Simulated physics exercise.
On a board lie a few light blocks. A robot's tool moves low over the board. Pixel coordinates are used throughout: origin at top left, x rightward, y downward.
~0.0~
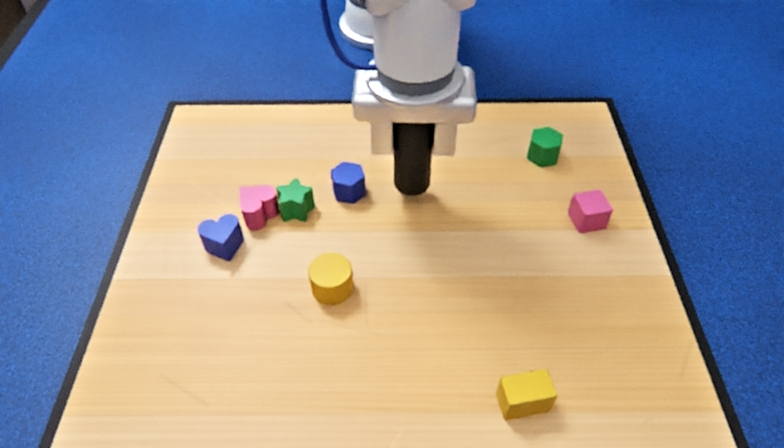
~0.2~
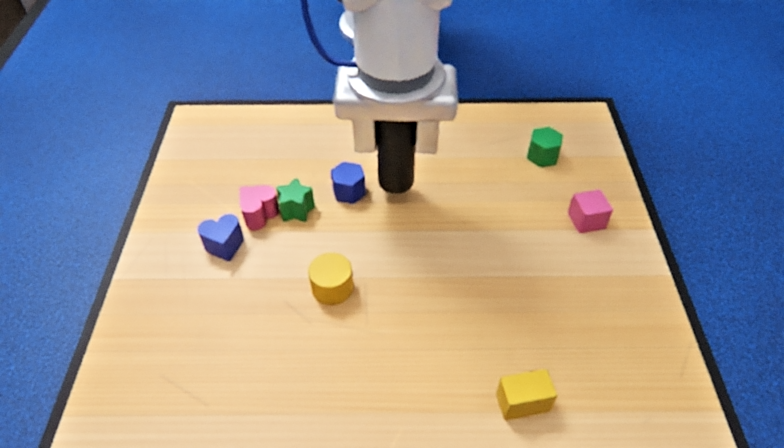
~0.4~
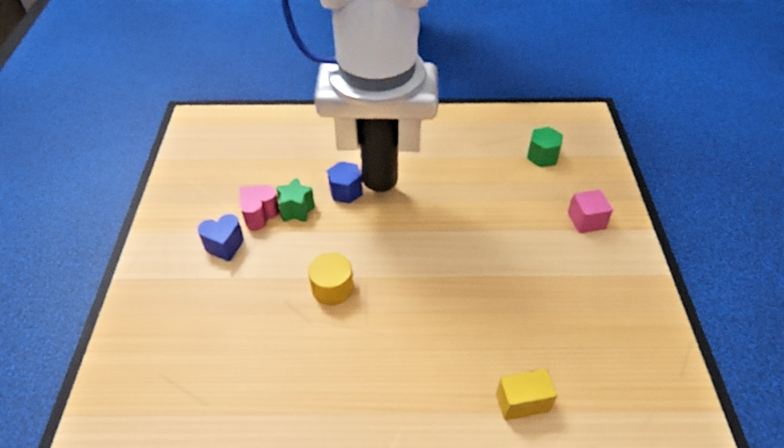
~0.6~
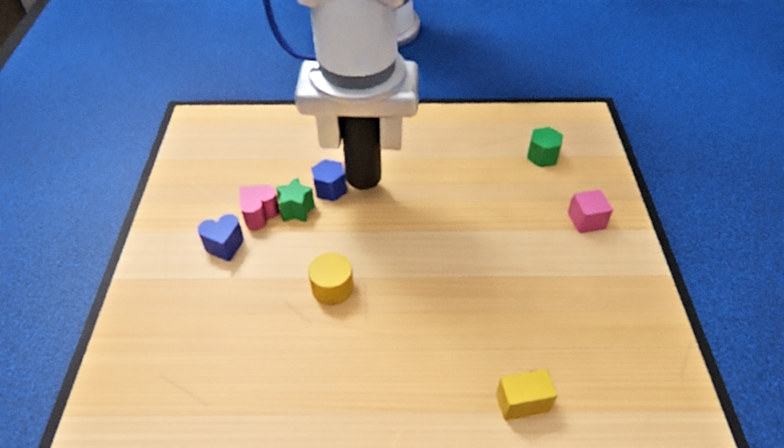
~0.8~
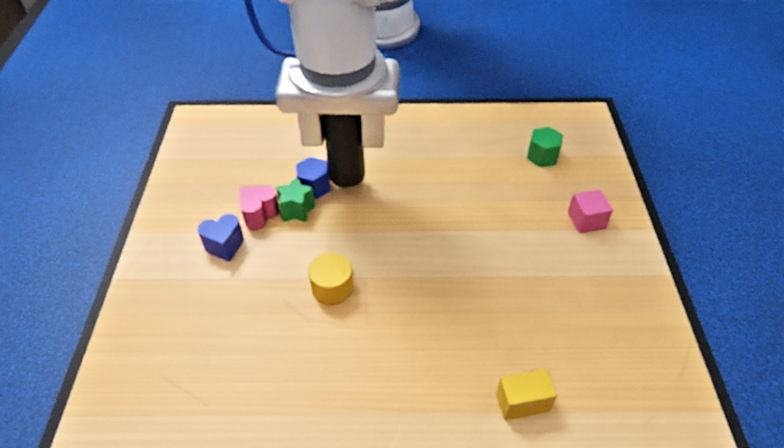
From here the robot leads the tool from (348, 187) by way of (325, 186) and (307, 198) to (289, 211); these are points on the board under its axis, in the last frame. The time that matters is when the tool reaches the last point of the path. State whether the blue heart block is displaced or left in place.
It travels a centimetre or more.
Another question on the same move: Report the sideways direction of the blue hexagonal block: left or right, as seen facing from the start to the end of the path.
That block drifts right.
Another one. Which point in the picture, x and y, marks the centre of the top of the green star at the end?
At pixel (266, 214).
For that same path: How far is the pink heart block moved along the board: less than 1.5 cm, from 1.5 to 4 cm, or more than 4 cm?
It falls in the 1.5 to 4 cm band.
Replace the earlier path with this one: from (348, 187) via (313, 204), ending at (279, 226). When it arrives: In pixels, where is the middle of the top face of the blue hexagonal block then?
Top centre: (286, 168).
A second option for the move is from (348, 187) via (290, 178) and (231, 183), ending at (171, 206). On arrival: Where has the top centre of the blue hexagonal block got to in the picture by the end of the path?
It will likely be found at (171, 160).
The first path, step by step. Halfway along, tool (314, 181); blue hexagonal block (280, 167), turned 30° clockwise.
At the end, tool (287, 200); blue heart block (203, 236), turned 40° anticlockwise; pink heart block (226, 208), turned 50° clockwise; green star (266, 214); blue hexagonal block (273, 168), turned 50° clockwise.
